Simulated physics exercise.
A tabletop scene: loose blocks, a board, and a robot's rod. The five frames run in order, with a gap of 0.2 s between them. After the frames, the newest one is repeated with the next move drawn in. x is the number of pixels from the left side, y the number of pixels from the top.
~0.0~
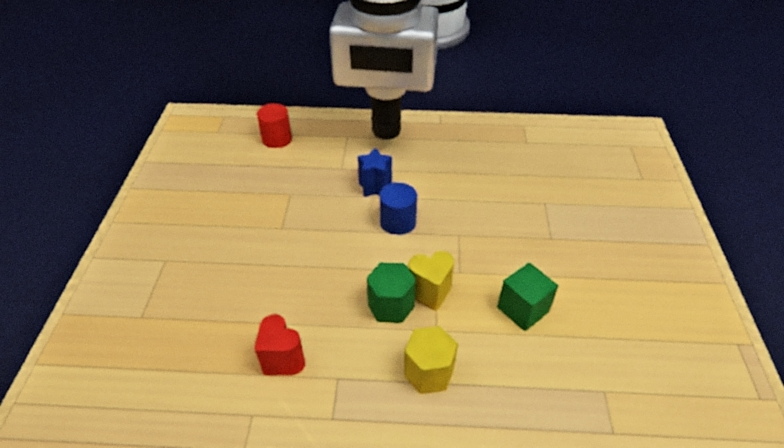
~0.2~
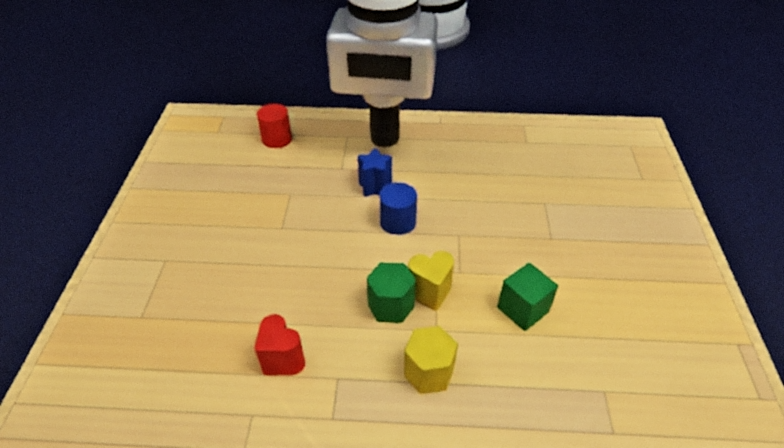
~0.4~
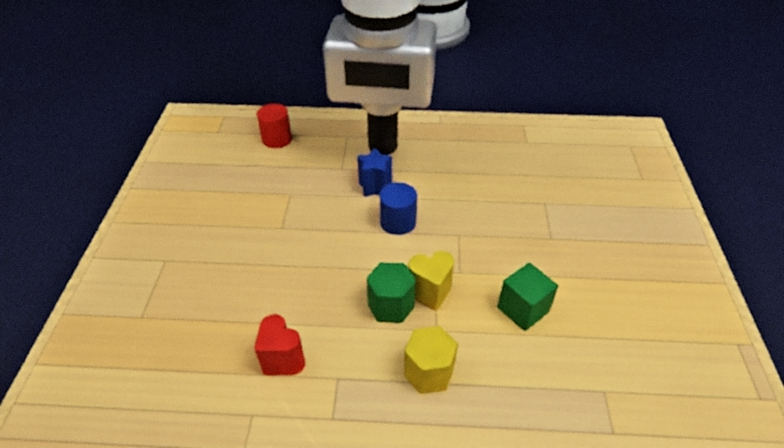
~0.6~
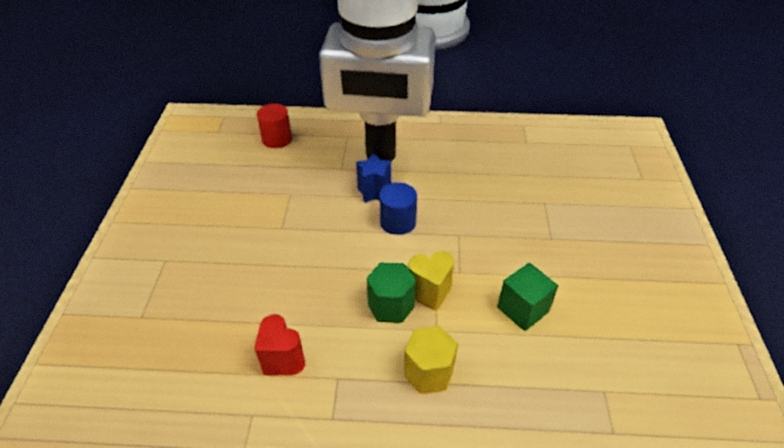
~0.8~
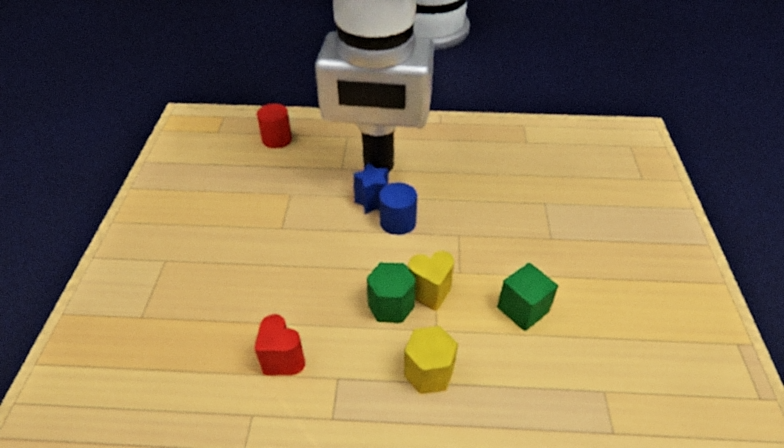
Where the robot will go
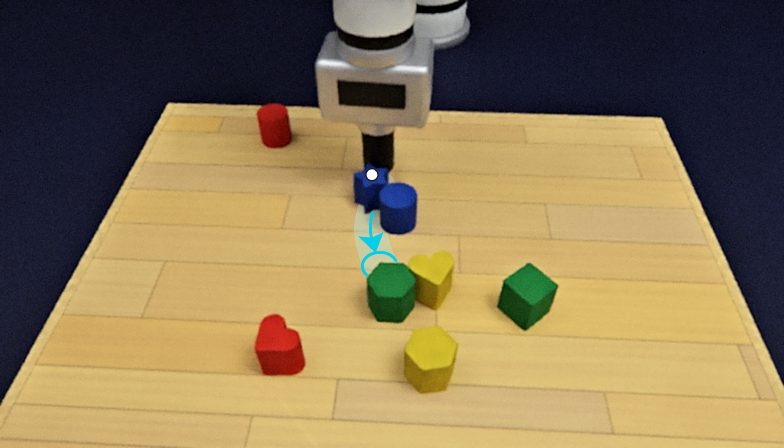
On a light wooden tabletop scattered with red, blue, green and yellow blocks, a robot's dark rod moves a short way down from the far edge toward a blue star block. It then pushes the star slightly nearer and a little left, beside the blue circular block, while the other blocks stay still.
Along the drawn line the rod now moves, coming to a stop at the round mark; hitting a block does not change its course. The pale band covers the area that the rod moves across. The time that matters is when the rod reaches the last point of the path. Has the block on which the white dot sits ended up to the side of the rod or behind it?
Yes - that is the case.
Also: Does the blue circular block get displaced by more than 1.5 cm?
Yes, that is what happens.
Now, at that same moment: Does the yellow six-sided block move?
I expect not.
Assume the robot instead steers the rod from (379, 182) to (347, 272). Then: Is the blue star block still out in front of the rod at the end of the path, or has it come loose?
Still leading.
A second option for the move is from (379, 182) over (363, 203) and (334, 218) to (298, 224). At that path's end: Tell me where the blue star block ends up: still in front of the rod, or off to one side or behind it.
It slips away.
The drawn path runs from (379, 182) over (371, 221) to (380, 266); the dot is on the blue star block.
What follows on the original path. One third of the way, rod (373, 193); blue star block (362, 200); blue circular block (401, 199).
Two thirds of the way, rod (370, 221); blue star block (355, 229); blue circular block (407, 206).
At the end, rod (379, 251); blue star block (349, 250), turned 40° clockwise; green six-sided block not moved; blue circular block (407, 207); yellow six-sided block not moved.
